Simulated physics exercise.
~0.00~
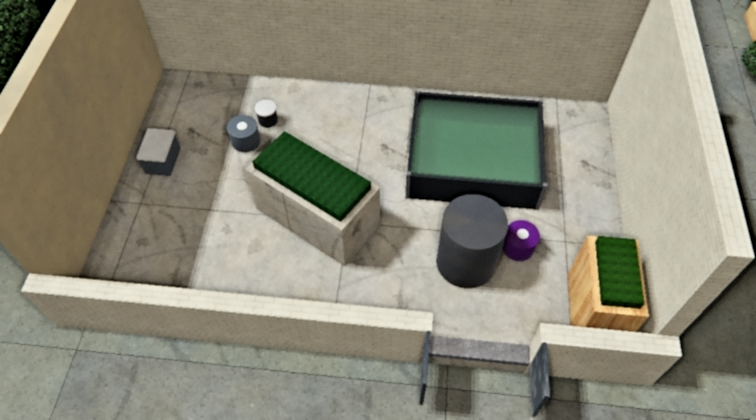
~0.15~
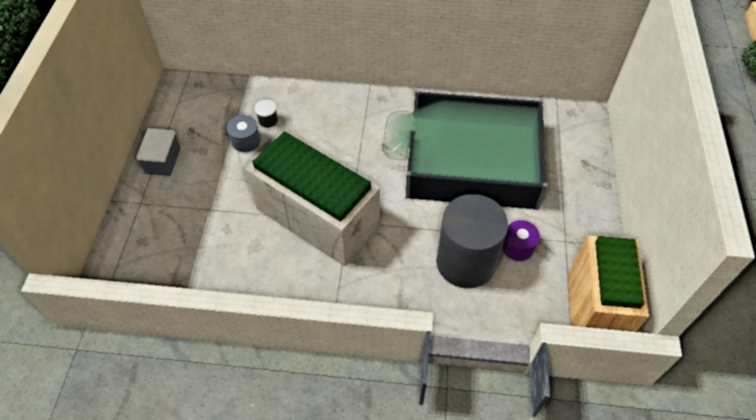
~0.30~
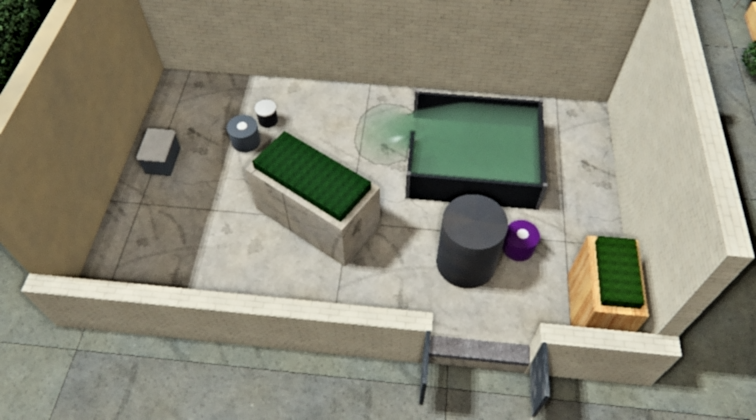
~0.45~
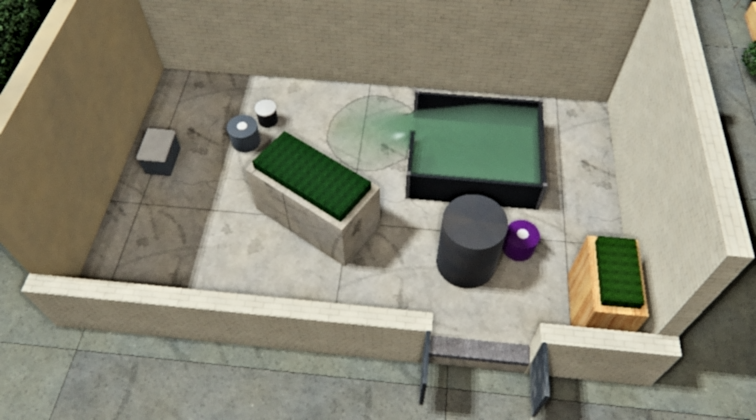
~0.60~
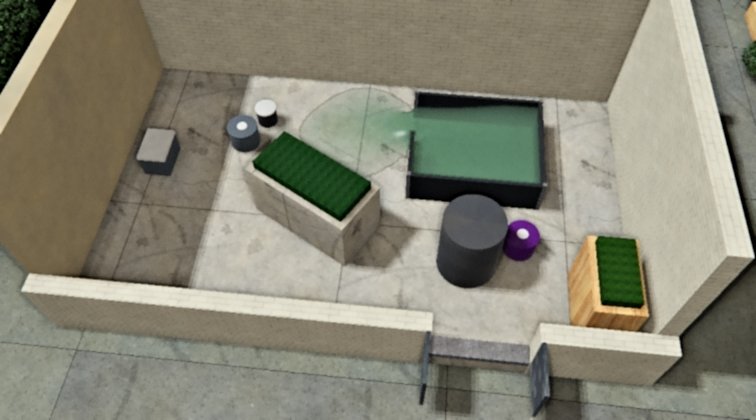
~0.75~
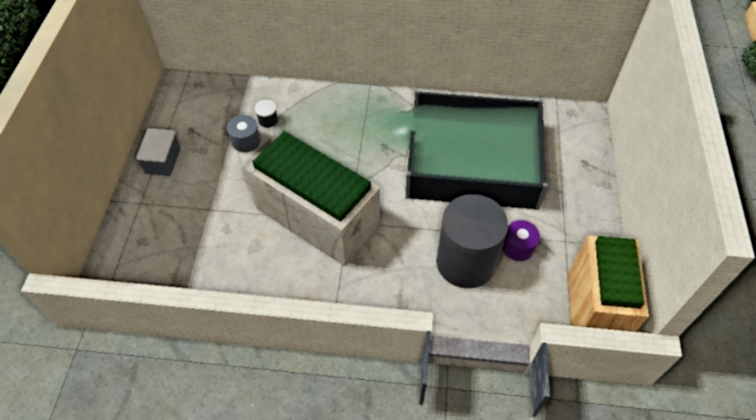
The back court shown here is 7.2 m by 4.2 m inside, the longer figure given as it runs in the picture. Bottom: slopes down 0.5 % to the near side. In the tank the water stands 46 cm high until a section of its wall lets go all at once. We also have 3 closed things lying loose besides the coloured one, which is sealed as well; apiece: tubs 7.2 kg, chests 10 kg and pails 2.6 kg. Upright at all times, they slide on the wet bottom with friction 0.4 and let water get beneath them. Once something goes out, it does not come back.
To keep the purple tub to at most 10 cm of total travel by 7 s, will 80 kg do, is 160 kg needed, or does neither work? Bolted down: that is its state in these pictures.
80 kg will do.
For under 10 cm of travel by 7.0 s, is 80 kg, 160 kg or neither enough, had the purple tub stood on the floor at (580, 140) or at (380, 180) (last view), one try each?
In turn: The lighter suffices; the lighter suffices.
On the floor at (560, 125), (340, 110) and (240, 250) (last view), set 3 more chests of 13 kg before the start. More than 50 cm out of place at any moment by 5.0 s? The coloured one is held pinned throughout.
One after another they come out within the mark, beyond the mark, within the mark.
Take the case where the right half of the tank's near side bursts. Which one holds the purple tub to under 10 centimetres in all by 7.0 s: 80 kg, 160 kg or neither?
Well, in that case only the heavy one does.
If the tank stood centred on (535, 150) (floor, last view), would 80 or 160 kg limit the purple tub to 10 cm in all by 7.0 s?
In that case the lighter mass suffices.
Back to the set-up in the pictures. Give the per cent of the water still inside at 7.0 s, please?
Still held: Near 100 %.
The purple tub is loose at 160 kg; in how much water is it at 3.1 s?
0 cm, roughly.
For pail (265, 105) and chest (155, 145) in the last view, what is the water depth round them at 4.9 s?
6 and 11 cm.
After 1.4 s the purple tub would be 0 cm from its start with 80 kg and 0 cm from its start with 160 kg; 0 cm of water round it then.
After 3.1 s the purple tub would be 0 cm from its start with 80 kg and 0 cm from its start with 160 kg; 0 cm of water round it then.
After 4.9 s the purple tub would be 0 cm from its start with 80 kg and 0 cm from its start with 160 kg; 0 cm of water round it then.
After 7.0 s the purple tub would be 0 cm from its start with 80 kg and 0 cm from its start with 160 kg; 0 cm of water round it then.
